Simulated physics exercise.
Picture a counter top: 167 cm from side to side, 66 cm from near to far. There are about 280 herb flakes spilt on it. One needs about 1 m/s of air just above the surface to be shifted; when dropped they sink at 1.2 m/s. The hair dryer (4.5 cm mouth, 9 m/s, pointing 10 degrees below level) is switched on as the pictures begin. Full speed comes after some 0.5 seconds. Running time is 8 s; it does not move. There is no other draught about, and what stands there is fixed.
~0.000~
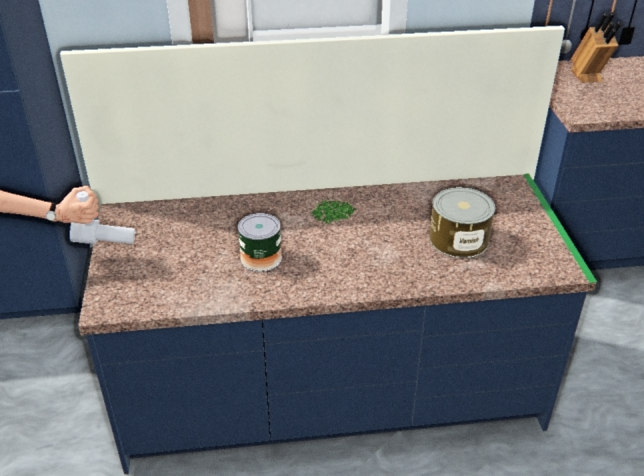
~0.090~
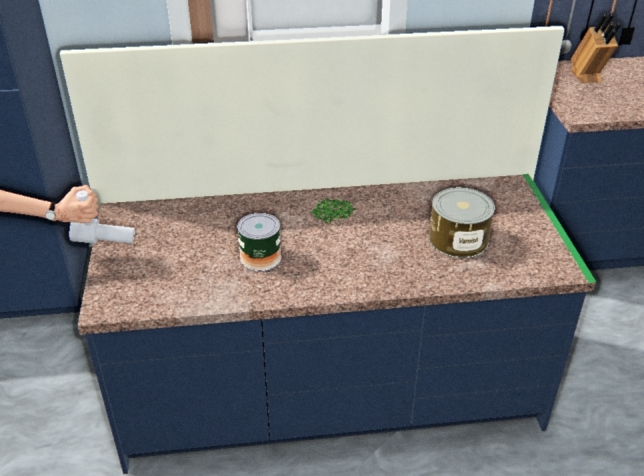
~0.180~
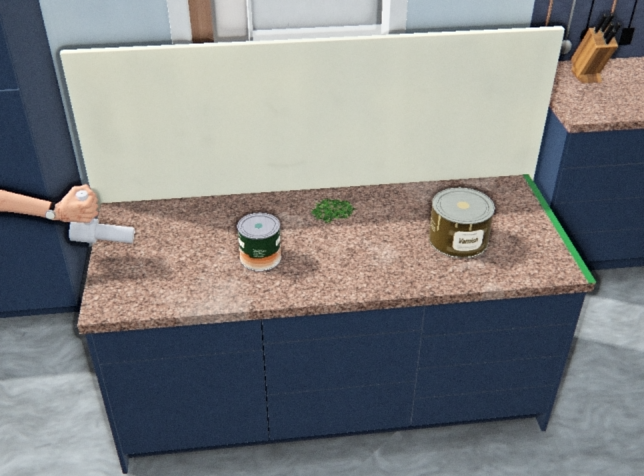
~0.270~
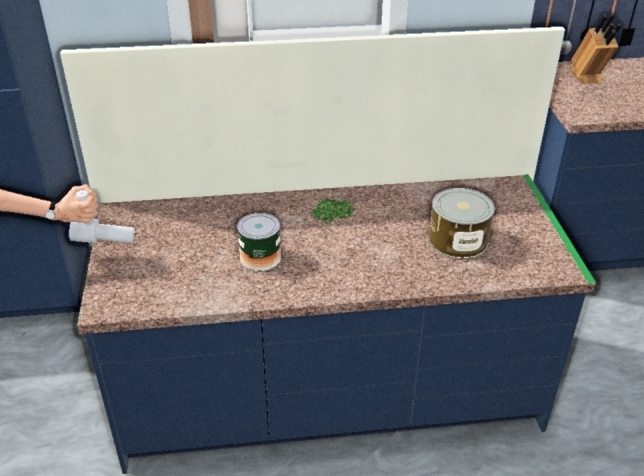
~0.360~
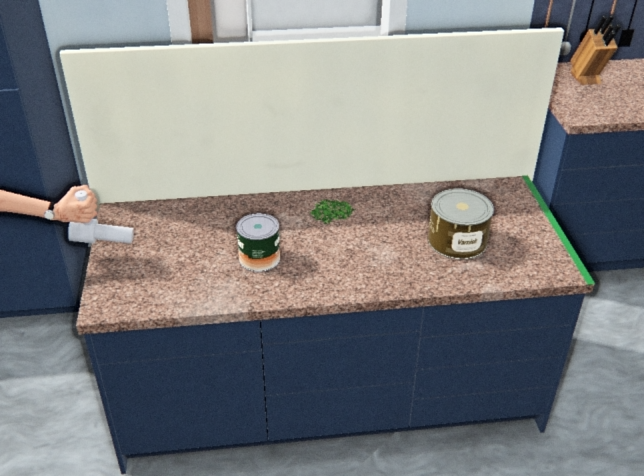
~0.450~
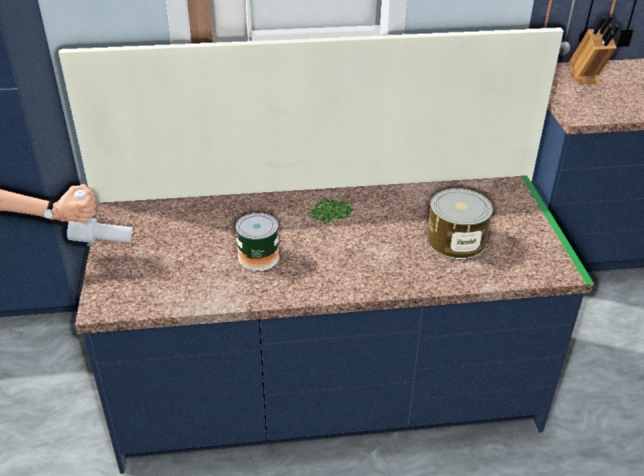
On a speckled kitchen counter, a hand at the left held a pale hair dryer pointed across the top, while two tins and a little patch of green flakes between them stayed still throughout.
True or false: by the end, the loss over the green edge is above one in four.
True.
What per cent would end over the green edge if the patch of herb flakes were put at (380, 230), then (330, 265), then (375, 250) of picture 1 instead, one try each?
First try near 30 %, second near 0 %, third near 0 %.
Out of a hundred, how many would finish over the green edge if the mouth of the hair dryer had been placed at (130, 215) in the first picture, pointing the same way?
About 100 %.
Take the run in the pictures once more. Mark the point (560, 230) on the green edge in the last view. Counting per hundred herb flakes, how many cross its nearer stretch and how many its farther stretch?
Roughly 0 % cross the nearer stretch, while around 100 % cross the farther one.
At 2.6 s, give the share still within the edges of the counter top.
About 25 per cent remain.
After 1.6 s the count stands so, 0 % are over the green edge; the middle of those still in play is near (471, 181).
After 2.6 s the count stands so, 76 % are over the green edge; the middle of those still in play is near (515, 177).
After 4.4 s the count stands so, 100 % are over the green edge.
After 8.0 s, at the end, 100 % are over the green edge.
